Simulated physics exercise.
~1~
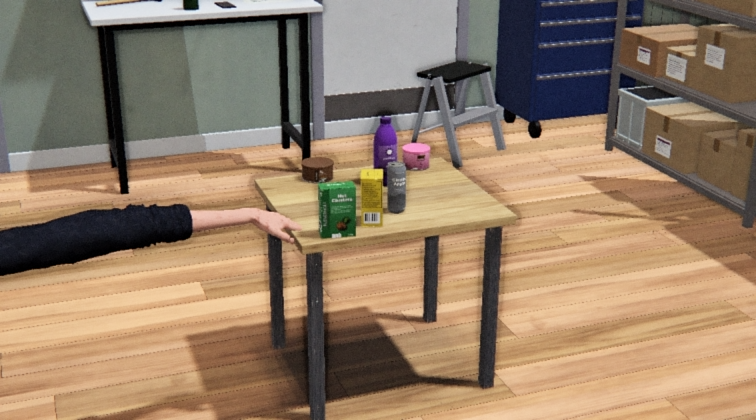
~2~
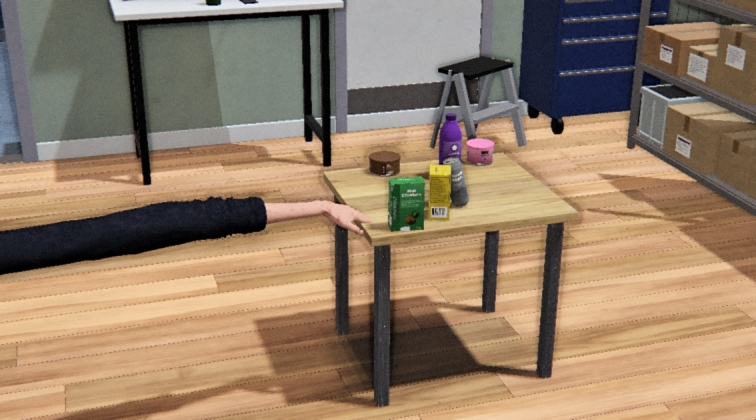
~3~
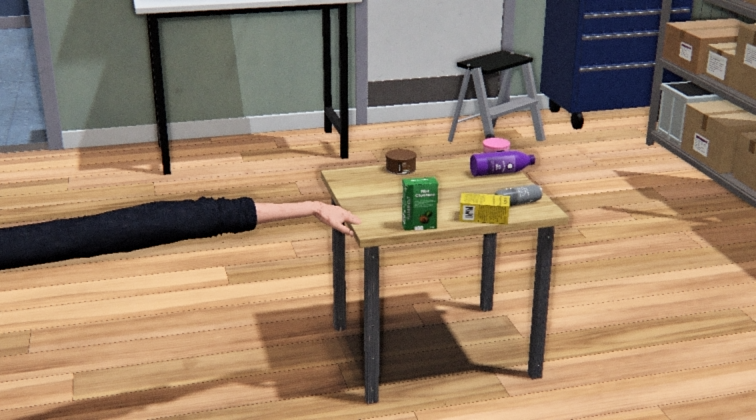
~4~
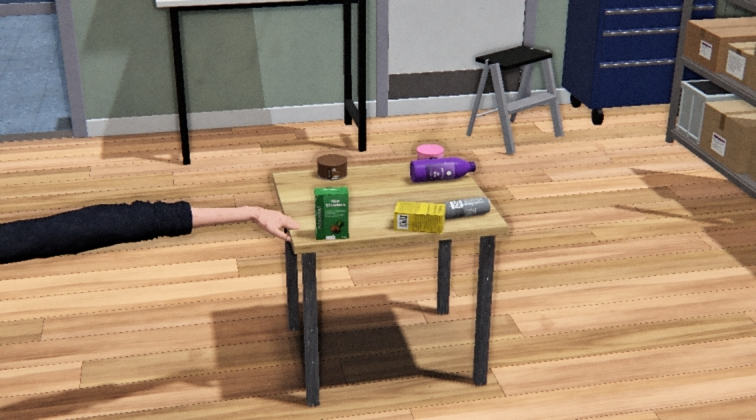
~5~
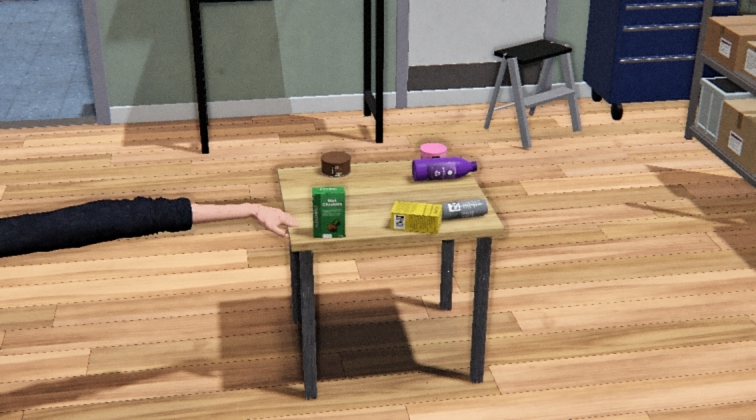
In this clip, a hand at the edge of a light work table moves it right, then back left, as the yellow carton, purple bottle and grey can topple onto their sides and stay on the tabletop, while the green packet and both tubs remain upright.
